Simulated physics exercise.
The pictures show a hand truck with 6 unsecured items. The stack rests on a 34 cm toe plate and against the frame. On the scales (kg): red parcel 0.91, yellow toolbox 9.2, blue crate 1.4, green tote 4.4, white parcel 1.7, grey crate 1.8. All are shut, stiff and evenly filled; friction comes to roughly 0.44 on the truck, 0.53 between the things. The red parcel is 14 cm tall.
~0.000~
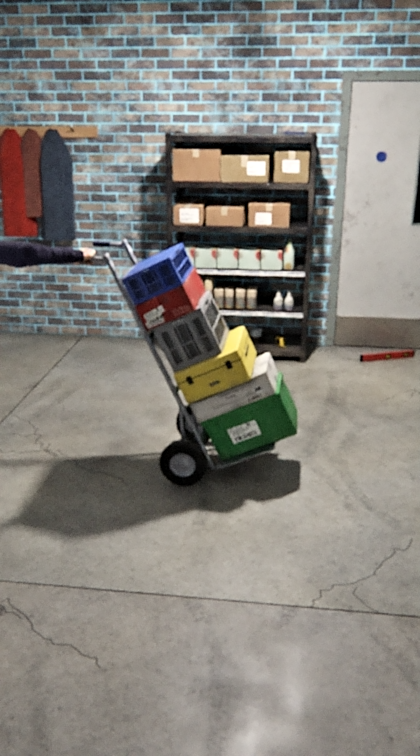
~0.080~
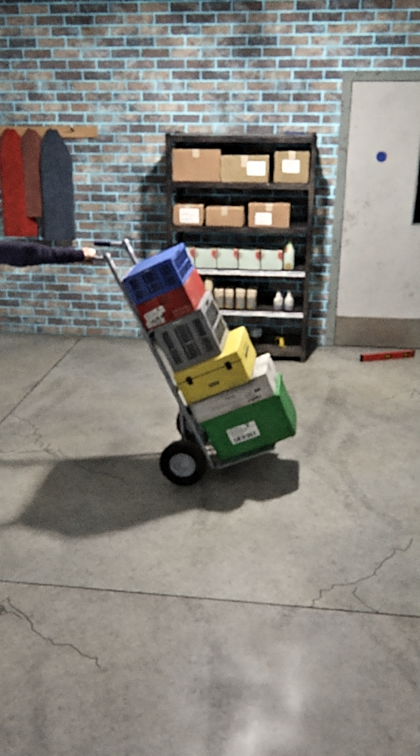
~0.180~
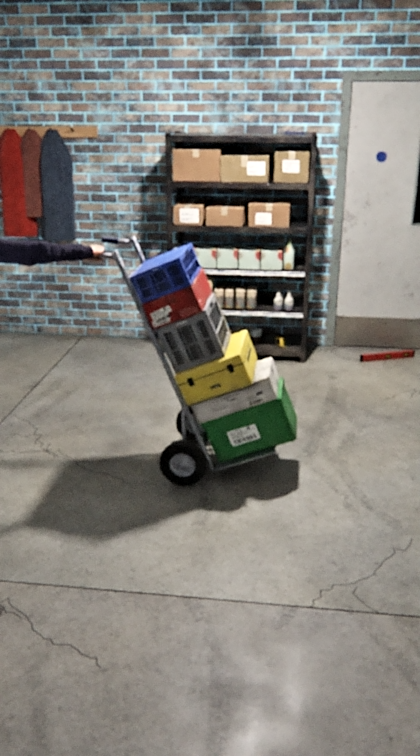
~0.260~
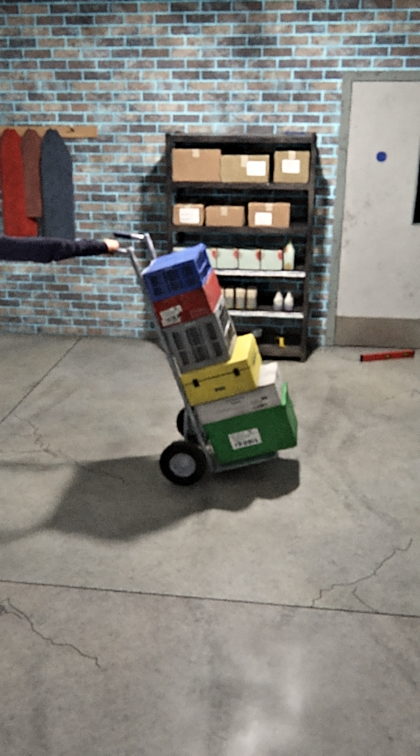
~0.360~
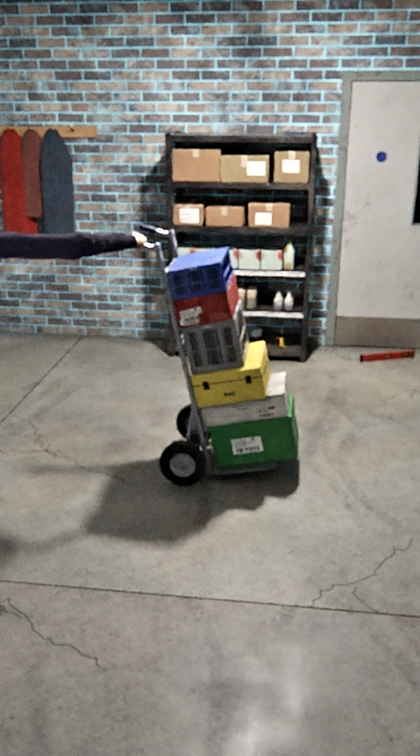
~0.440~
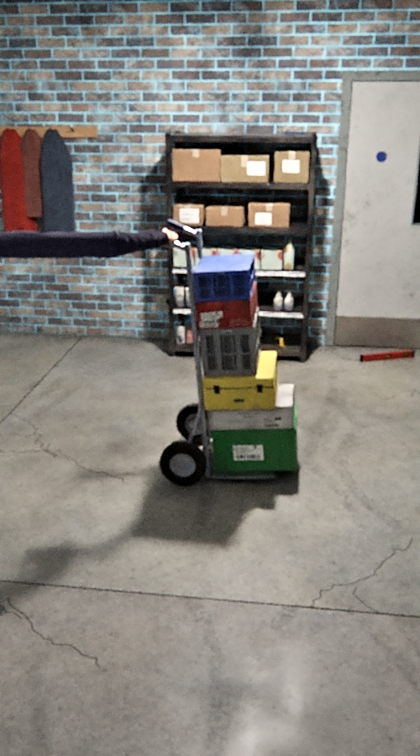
In a brick-walled storeroom, an arm reaching in from the left grips a hand truck stacked with coloured crates, boxes and a yellow toolbox, holds it leaning back, then pushes the handle rightward, swinging the load nearly upright.
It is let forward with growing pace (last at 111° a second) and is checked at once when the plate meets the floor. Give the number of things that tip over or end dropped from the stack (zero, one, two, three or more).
In all, at least three.
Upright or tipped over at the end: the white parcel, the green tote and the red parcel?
The white parcel stays upright; the green tote is still upright; the red parcel falls over.
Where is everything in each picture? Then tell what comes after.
In the first frame, truck 25° back; red parcel (172, 298); yellow toolbox (217, 364).
In the second frame, truck 25° back; white parcel (234, 388); grey crate (192, 331).
In the third frame, truck 22° back; blue crate (167, 273); green tote (251, 420).
In the fourth frame, truck 19° back; white parcel (239, 393); grey crate (202, 333) moved 2 cm.
In the fifth frame, truck 12° back; blue crate (202, 273); green tote (255, 431).
In the sixth frame, truck 5° back; red parcel (228, 304); yellow toolbox (242, 380) moved 2 cm.
After 0.84 s, truck upright; red parcel 34° off its base near (288, 306); blue crate 34° off its base; grey crate 34° off its base.
After 1.24 s, truck upright; red parcel and blue crate now dropped from the stack; yellow toolbox moved 2 cm near (248, 384); grey crate on its side.
In the end (2.3 s), dropped from the stack, red parcel, blue crate and grey crate; the other 3 under 10 cm from the start. In the last view, red parcel near (371, 448), yellow toolbox near (248, 384).
